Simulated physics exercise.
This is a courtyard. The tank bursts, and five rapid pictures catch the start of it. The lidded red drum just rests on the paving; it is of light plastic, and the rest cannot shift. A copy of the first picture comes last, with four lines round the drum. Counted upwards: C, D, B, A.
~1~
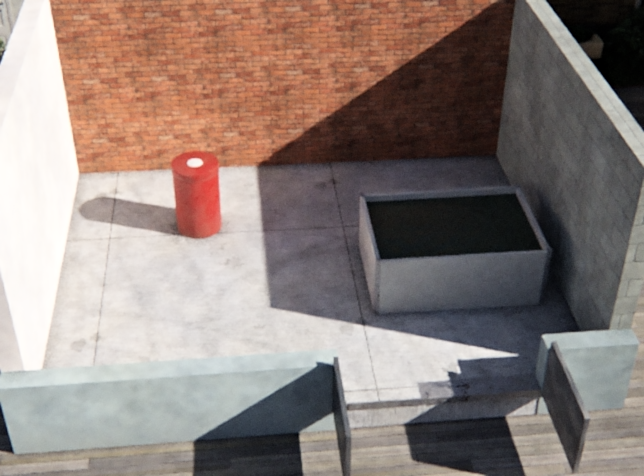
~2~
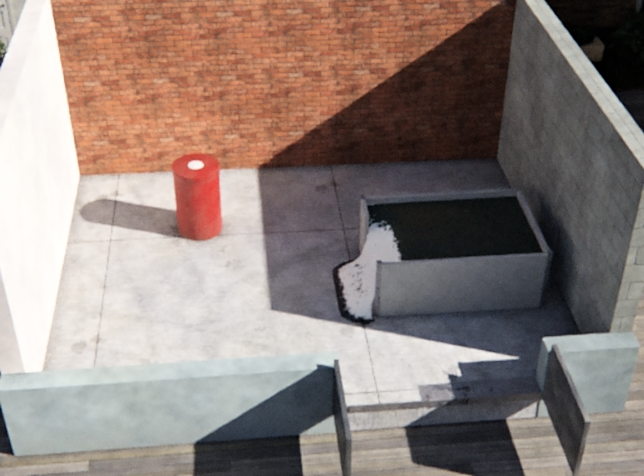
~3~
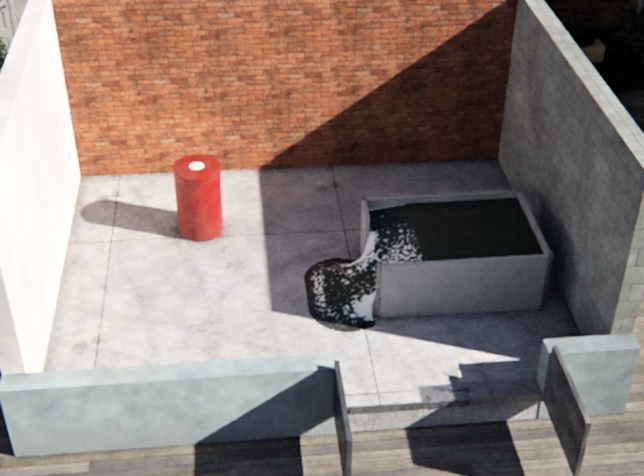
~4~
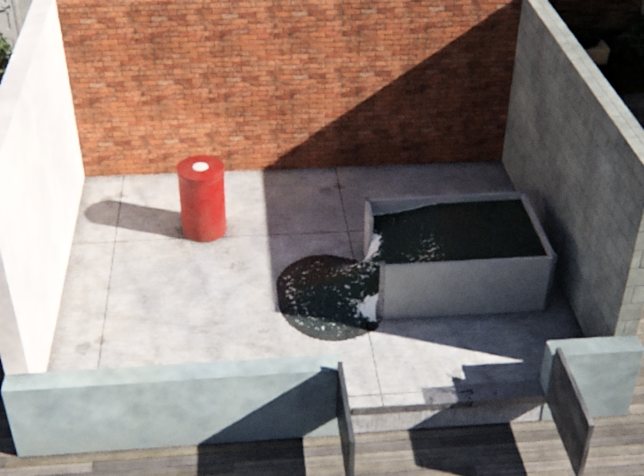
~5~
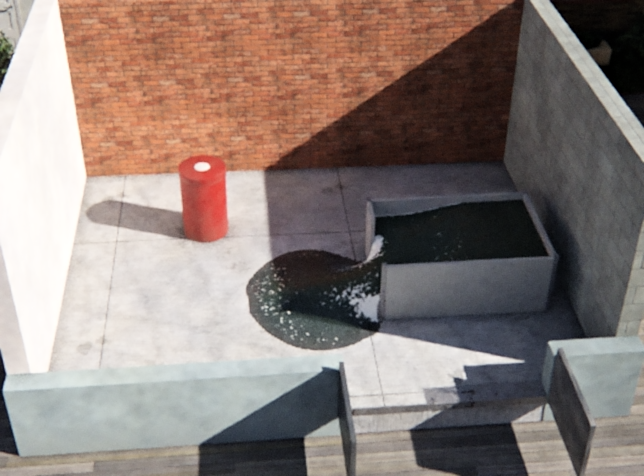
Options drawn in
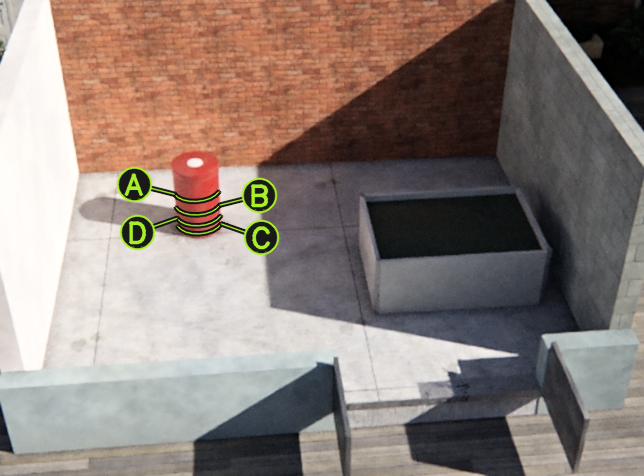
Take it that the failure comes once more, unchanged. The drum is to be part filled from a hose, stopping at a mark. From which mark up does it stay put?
Level D.
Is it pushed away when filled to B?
No.
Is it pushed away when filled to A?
No, that is safe.
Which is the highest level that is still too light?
The answer is C.
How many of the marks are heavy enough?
Three of them.
On the marked copy, A at (196, 201); B at (197, 214); C at (199, 233); D at (198, 225); from the bottom up C, D, B, A.
With A, it does not move.
With B, it does not move.
With C, it is pushed about its own width away.
With D, it does not move.
